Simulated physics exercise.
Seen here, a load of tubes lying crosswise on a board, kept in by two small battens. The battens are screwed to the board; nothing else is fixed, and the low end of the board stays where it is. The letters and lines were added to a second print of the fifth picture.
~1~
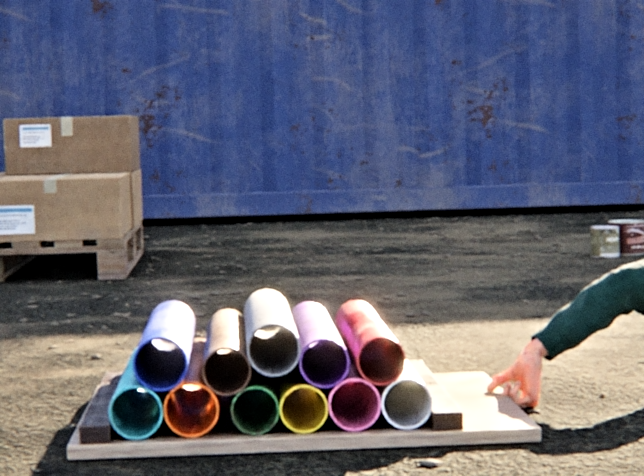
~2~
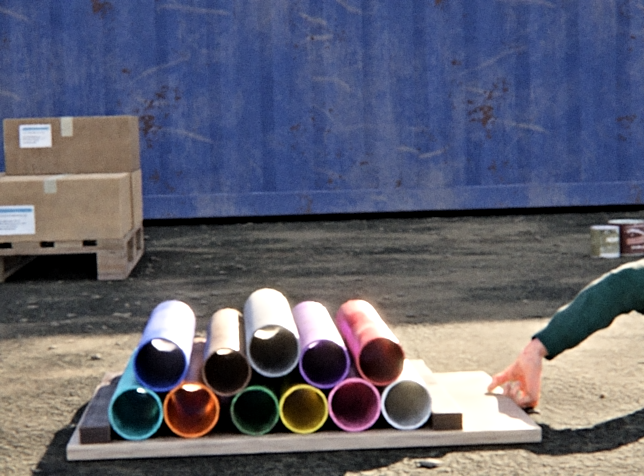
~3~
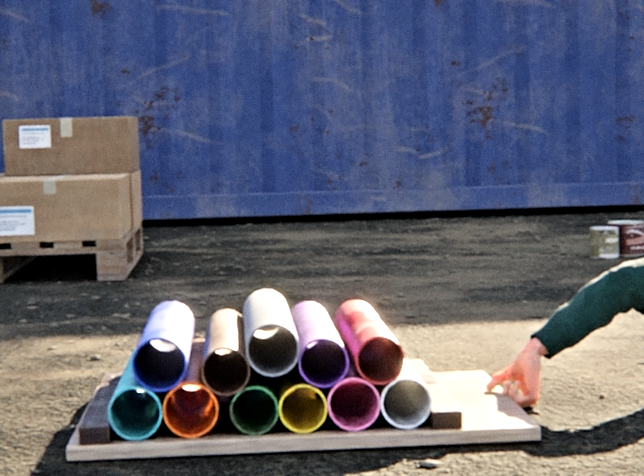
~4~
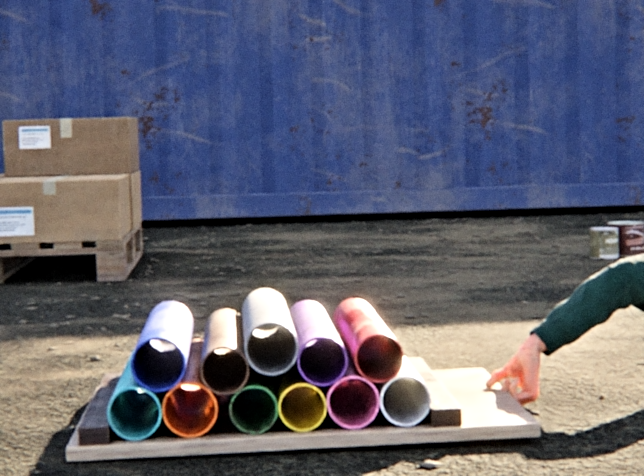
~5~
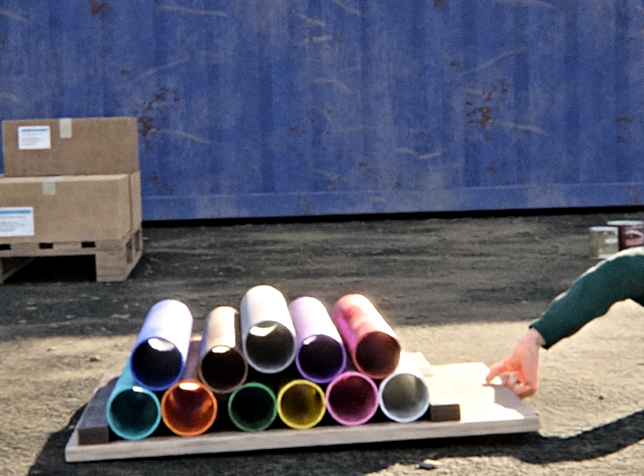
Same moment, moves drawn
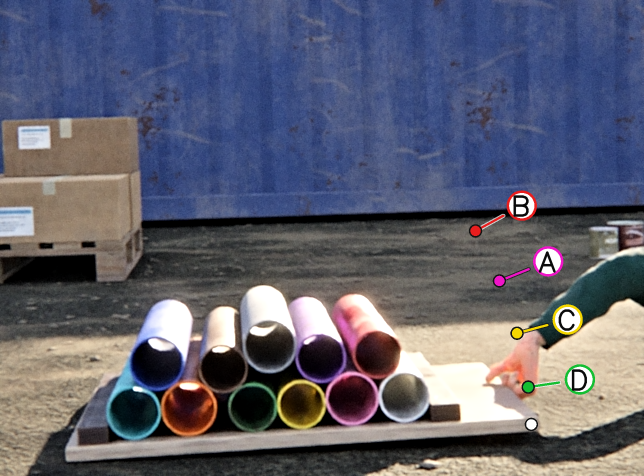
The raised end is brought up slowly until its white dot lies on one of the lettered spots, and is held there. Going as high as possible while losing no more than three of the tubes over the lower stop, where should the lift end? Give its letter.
Raise it to A.
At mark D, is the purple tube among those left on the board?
Yes.
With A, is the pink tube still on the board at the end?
Yes, with A.
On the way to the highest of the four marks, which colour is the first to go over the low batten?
It is the blue one.
On the marked copy, A at (499, 281); B at (475, 231); C at (517, 333); D at (528, 387); the white dot at (531, 424).
With A. Early on, board at 20°.
Further on, board at 20°.
At the end, board at 20°, three over the low batten (brown, grey, blue).
As for the rest, B four over the low batten (brown, purple, grey, blue); C none over the low batten; D none over the low batten.
